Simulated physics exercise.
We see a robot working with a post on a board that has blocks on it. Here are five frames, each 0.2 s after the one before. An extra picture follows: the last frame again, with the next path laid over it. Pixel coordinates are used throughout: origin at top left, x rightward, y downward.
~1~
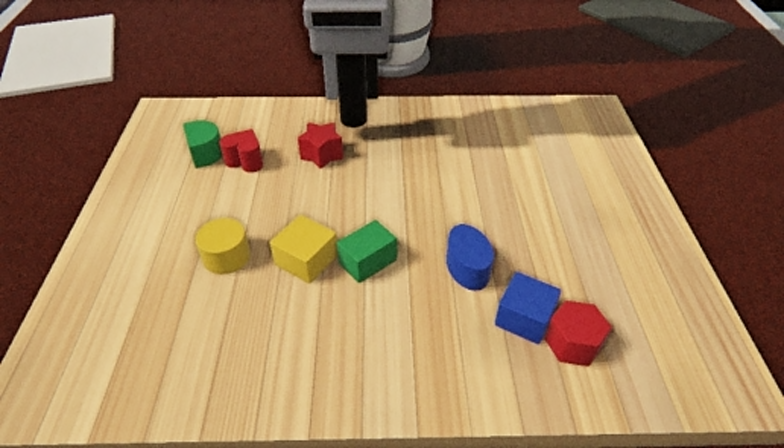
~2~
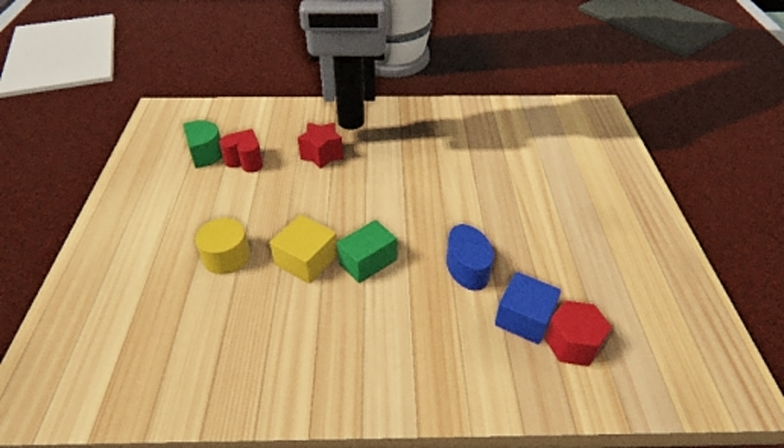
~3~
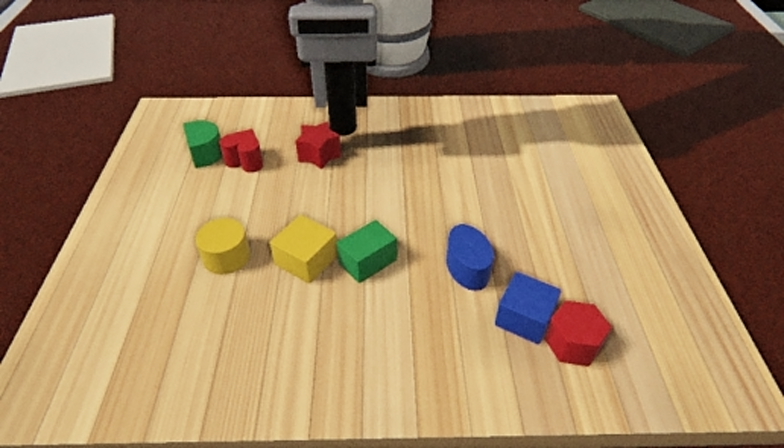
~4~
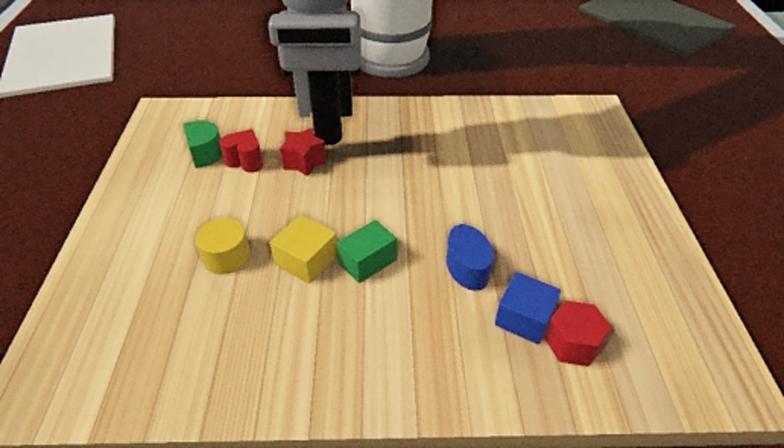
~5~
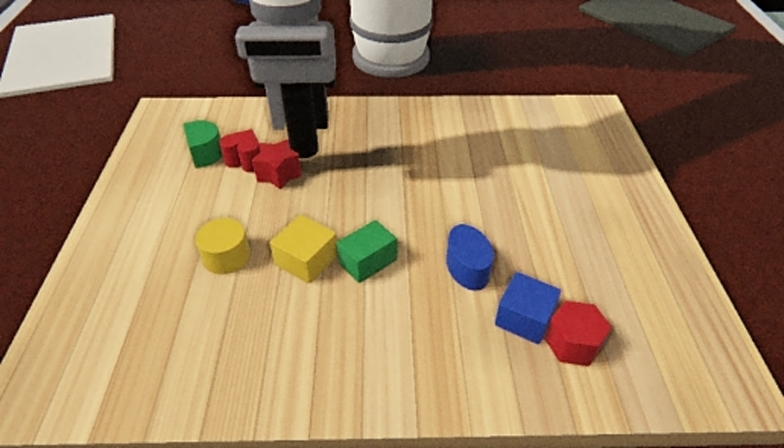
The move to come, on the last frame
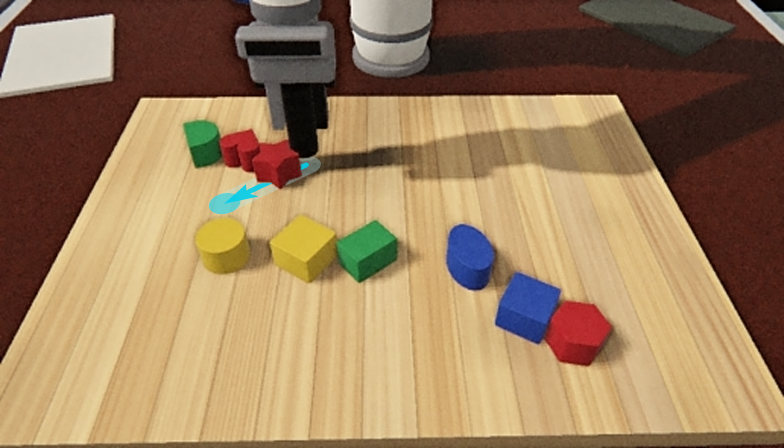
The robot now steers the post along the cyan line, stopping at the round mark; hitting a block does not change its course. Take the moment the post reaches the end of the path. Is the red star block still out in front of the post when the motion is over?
Yes - that is the case.
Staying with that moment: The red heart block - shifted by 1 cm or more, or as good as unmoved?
Its place changes.
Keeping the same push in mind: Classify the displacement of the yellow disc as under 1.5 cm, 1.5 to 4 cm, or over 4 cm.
Overall it shifts less than 1.5 cm.
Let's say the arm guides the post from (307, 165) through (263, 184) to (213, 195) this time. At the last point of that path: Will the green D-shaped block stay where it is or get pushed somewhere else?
It is still where it was.
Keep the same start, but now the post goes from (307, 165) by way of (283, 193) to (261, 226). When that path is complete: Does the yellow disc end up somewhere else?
In short: No.
Drawn move, from (307, 165) to (225, 203).
The first path, step by step. One third of the way, post at (277, 162); red heart block at (228, 144), turned 50° clockwise; red star block at (247, 166).
Two thirds of the way, post at (249, 175); red heart block at (227, 144), turned 50° clockwise; red star block at (217, 179).
At the end, post at (221, 188); yellow disc still; red heart block at (227, 144), turned 50° clockwise; red star block at (186, 192).
